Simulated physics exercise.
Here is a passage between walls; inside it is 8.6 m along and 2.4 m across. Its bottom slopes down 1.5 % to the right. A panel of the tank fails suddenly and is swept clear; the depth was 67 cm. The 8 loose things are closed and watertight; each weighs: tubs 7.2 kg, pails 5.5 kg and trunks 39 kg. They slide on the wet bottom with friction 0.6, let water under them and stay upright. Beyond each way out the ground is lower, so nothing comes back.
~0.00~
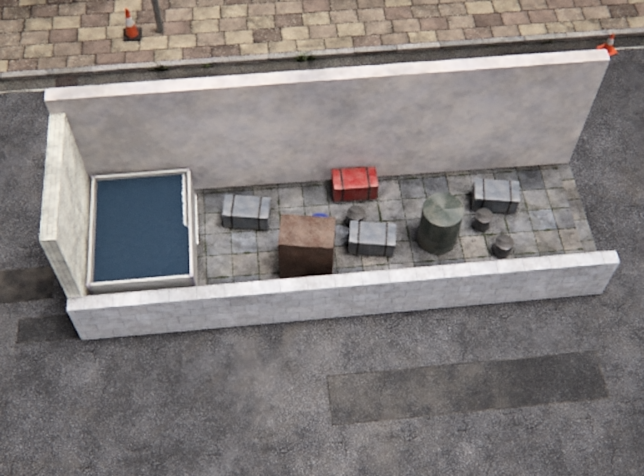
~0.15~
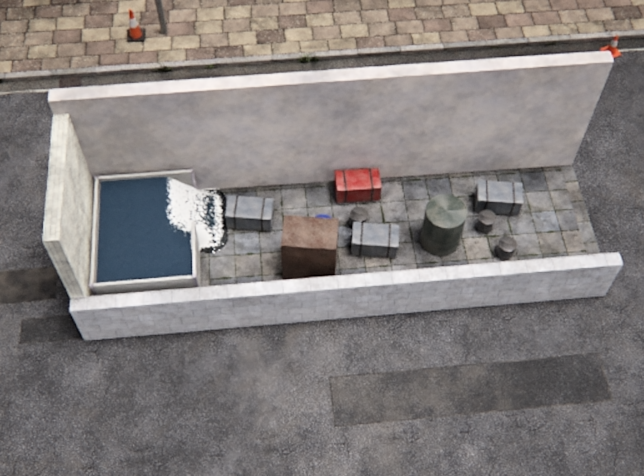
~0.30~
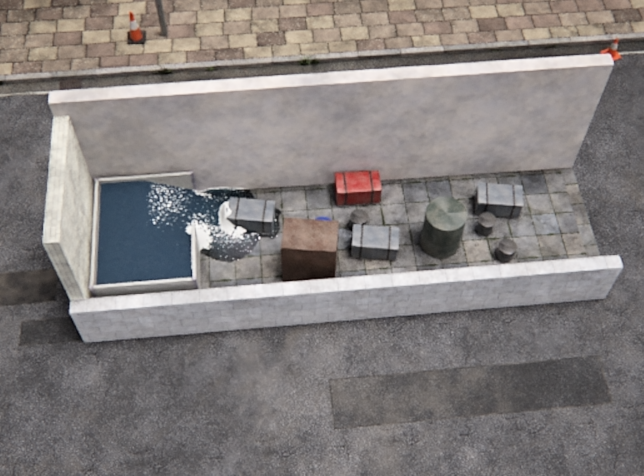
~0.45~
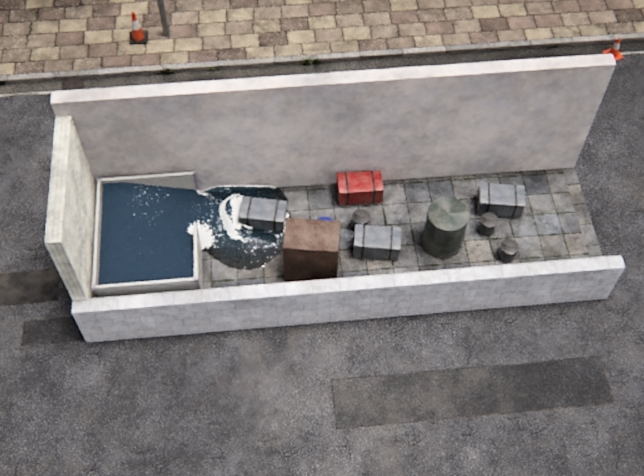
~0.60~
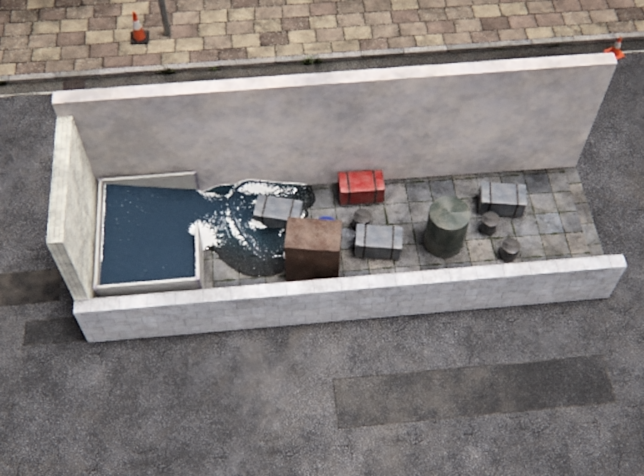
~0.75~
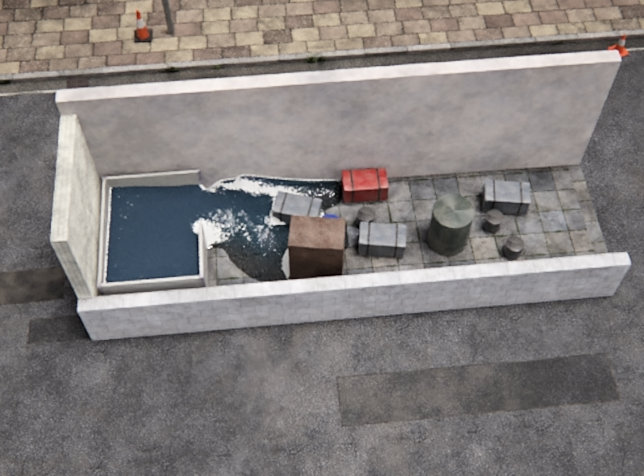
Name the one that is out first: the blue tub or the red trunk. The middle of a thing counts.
First out is the red one.
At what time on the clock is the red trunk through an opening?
Near 4.0 s.
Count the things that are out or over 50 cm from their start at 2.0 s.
By then 5.
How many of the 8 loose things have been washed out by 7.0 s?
By then 6.
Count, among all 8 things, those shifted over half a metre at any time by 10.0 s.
8 of them.
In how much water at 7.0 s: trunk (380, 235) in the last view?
About 6 cm.
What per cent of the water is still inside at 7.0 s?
Some 60 per cent remains.
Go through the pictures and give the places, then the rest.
In the first picture, the blue tub at (319, 224), on the bottom; the red trunk at (355, 178), on the bottom; water covers 3.3 m2; 0 of 8 have shifted.
In the second picture, the blue tub at (322, 225) rests on the ground; the red trunk at (358, 179), on the bottom; water covers 3.9 m2; 0 of 8 have shifted.
In the third picture, the blue tub at (322, 227) rests on the ground; the red trunk at (358, 182), on the bottom; water covers 4.6 m2; 0 of 8 have shifted.
In the fourth picture, the blue tub at (324, 227) rests on the ground; the red trunk at (360, 182), on the bottom; water covers 5.3 m2; 1 of 8 have shifted.
In the fifth picture, the blue tub at (326, 227), on the bottom; the red trunk at (361, 181) rests on the ground; water covers 6.1 m2; 1 of 8 have shifted.
In the sixth picture, the blue tub at (330, 225) rests on the ground; the red trunk at (365, 179) rests on the ground; water covers 6.7 m2; 1 of 8 have shifted.
After 2.0 s the blue tub is near (390, 232), 1.1 m from its start, afloat; the red trunk is near (433, 189), 1.2 m from its start, aground; 0 of 8 are out; 3 afloat.
After 4.5 s the blue tub is near (357, 268), 1.0 m from its start, afloat; the red trunk has gone out (at 3.8 s); 5 of 8 are out; 2 afloat.
After 7.0 s the blue tub is near (376, 261), 1.1 m from its start, afloat; the red trunk has gone out (at 3.8 s); 6 of 8 are out; 1 afloat.
After 10.0 s the blue tub is near (412, 262), 1.6 m from its start, afloat; the red trunk has gone out (at 3.8 s); 6 of 8 are out; 1 afloat.
